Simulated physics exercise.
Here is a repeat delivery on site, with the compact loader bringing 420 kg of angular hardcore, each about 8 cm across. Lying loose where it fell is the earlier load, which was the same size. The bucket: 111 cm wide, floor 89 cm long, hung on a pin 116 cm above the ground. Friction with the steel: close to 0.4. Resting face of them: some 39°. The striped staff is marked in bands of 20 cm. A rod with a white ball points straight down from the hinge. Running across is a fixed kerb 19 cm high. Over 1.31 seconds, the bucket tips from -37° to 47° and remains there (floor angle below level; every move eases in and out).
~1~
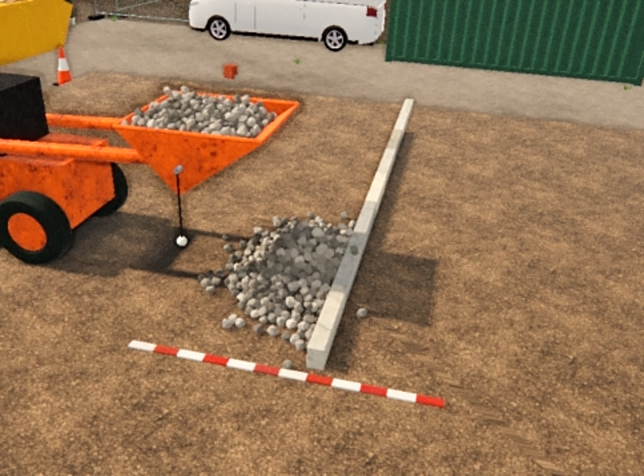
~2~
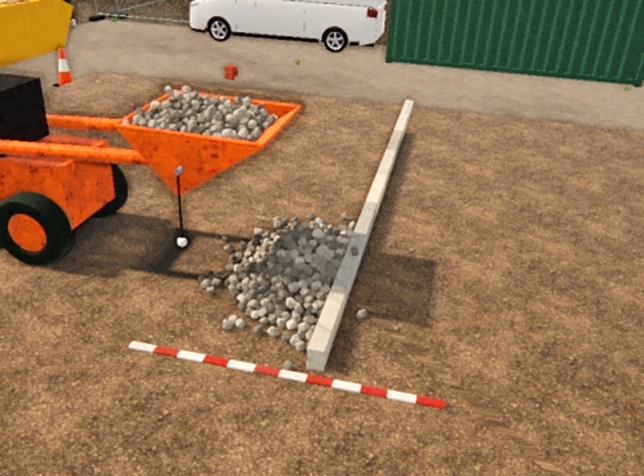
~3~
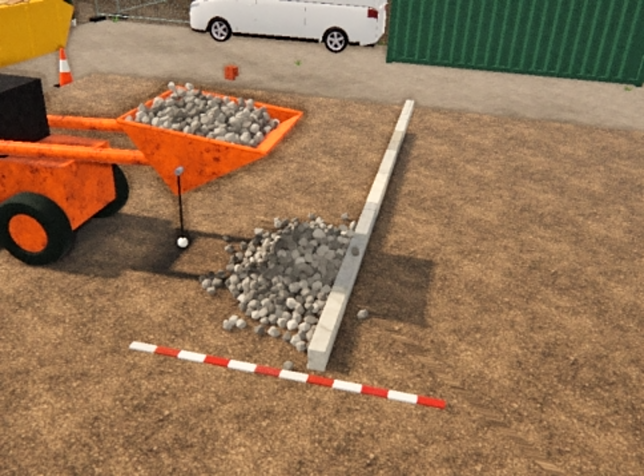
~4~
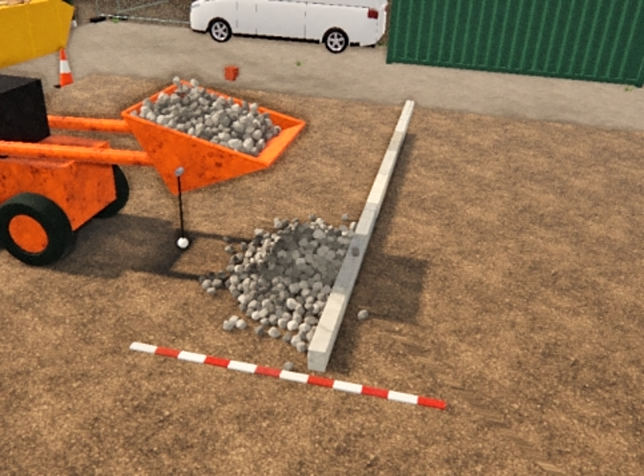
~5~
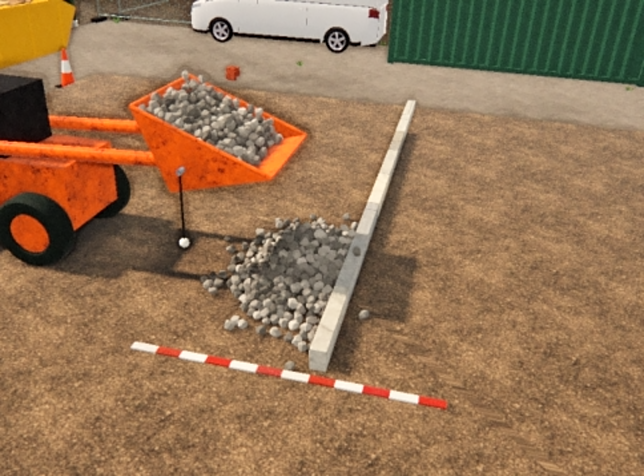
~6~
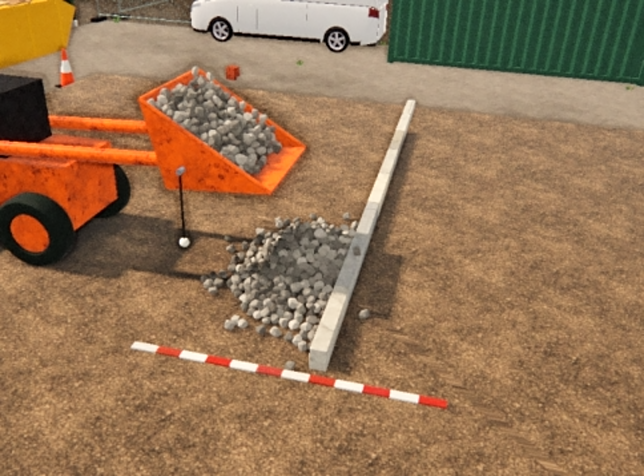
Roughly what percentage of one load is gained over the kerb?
Roughly 1 per cent.
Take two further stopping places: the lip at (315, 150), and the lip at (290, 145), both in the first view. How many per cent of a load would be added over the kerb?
Near 25 in a hundred, then near 10 in a hundred.
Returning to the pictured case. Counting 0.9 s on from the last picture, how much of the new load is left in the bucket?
Still inside: Some 40 %.
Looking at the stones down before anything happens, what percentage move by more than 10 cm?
Near 5 per cent, I reckon.
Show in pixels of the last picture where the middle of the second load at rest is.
Centre at roughly (272, 254).
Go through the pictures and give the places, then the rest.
The first frame shows lip at (262, 142), floor tilted -37°, highest stones at (197, 99). The earlier load is highest near (291, 238), 32 cm above ground level, 100 % on this side of the kerb.
In the second frame, the bucket is at -35°, its lip at (263, 146); the top of the load is at (182, 99).
In the third frame, the bucket is at -31°, its lip at (266, 154); the top of the load is at (183, 96).
In the fourth frame, the bucket is at -24°, its lip at (269, 165); the top of the load is at (181, 90).
The fifth frame shows lip at (272, 179), floor tilted -15°, highest stones at (188, 85).
The sixth frame shows lip at (270, 193), floor tilted -5°, highest stones at (196, 81).
Then, 0.4 s after the last picture the floor is at 34°; in per cent of one load, 99 in the bucket, 101 on this side of the kerb; the foremost stones are at (345, 270).
Then, 0.9 s after the last picture the floor is at 47°; in per cent of one load, 38 in the bucket, 162 on this side of the kerb; the foremost stones are at (345, 270).
Then, 1.2 s after the last picture the floor is at 47°; in per cent of one load, 4 in the bucket, 196 on this side of the kerb; the foremost stones are at (356, 276).
Then, 3.9 s after the last picture the floor is at 47°; in per cent of one load, 0 in the bucket, 199 on this side of the kerb, 1 over the kerb; the foremost stones are at (377, 293). Net gain over the kerb, 1.
